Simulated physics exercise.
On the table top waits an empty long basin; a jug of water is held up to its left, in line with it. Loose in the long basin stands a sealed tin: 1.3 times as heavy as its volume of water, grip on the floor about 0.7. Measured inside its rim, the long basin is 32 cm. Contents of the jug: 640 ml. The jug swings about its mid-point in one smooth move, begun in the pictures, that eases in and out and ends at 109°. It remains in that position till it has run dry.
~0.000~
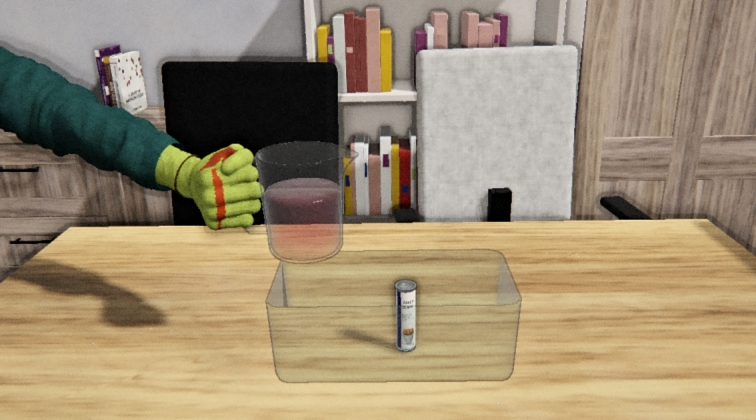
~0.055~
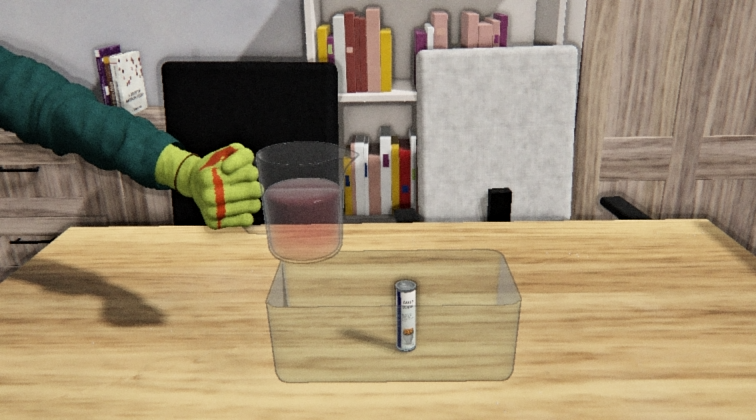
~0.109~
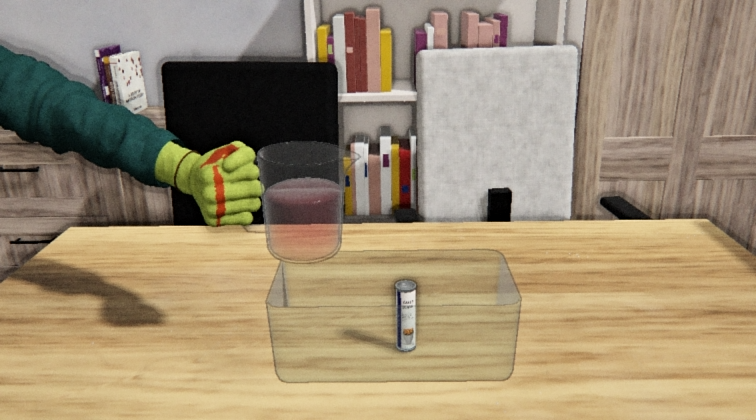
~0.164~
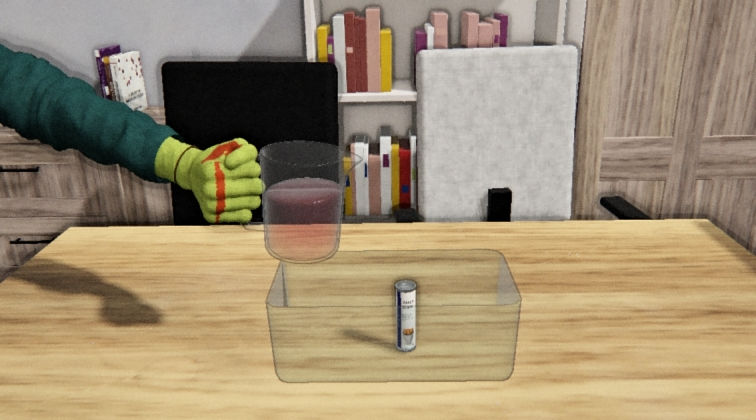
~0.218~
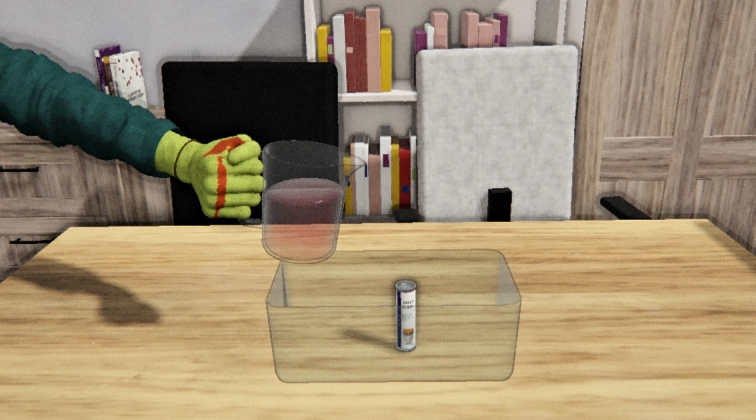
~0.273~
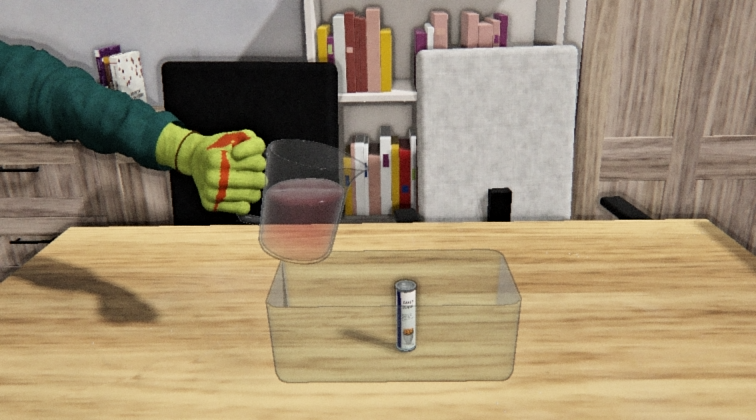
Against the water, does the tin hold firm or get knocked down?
Watch, it's going to go down.
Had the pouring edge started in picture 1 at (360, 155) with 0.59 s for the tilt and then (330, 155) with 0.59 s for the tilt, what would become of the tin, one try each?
Trial 1 - tin tips; trial 2 - tin stays standing.
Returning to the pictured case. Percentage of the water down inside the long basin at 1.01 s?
54 per cent or thereabouts.
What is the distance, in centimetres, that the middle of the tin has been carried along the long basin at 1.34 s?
About 8 cm.
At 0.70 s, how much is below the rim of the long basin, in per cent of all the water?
At that time the basin holds about 1 per cent of the liquid.
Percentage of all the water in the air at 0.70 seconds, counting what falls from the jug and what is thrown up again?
Roughly 7 percent.
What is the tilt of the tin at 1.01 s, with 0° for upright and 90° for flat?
Lean: Around 5° from upright.
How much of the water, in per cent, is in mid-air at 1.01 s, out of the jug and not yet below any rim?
I'd put it at about 14 per cent of the liquid.
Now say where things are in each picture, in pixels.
Tilt 0°; pouring edge (359, 153); surface from (265, 189) to (341, 188); the long basin's rim runs from (275, 279) to (511, 276); the tin's top is at (406, 288), in the first frame.
Tilt 1°; pouring edge (359, 154); surface from (265, 189) to (342, 188), in the second frame.
Tilt 2°; pouring edge (361, 156); surface from (266, 189) to (342, 188), in the third frame.
Tilt 5°; pouring edge (363, 158); surface from (266, 189) to (343, 188), in the fourth frame.
Tilt 9°; pouring edge (366, 162); surface from (267, 190) to (343, 188), in the fifth frame.
Tilt 13°; pouring edge (369, 168); surface from (267, 190) to (345, 189), in the sixth frame.
After 0.70 s the tilt is 69° and 92 per cent is still to pour; the tin stands where it began.
After 1.01 s the tilt is 103° and 31 per cent is still to pour; the tin stands where it began.
After 1.34 s the tilt is 109° and 1 per cent is still to pour; the tin lies on its side.
After 1.70 s the tilt is 109° and 0 per cent is still to pour; the tin lies on its side.
In the end the tin lies on its side.
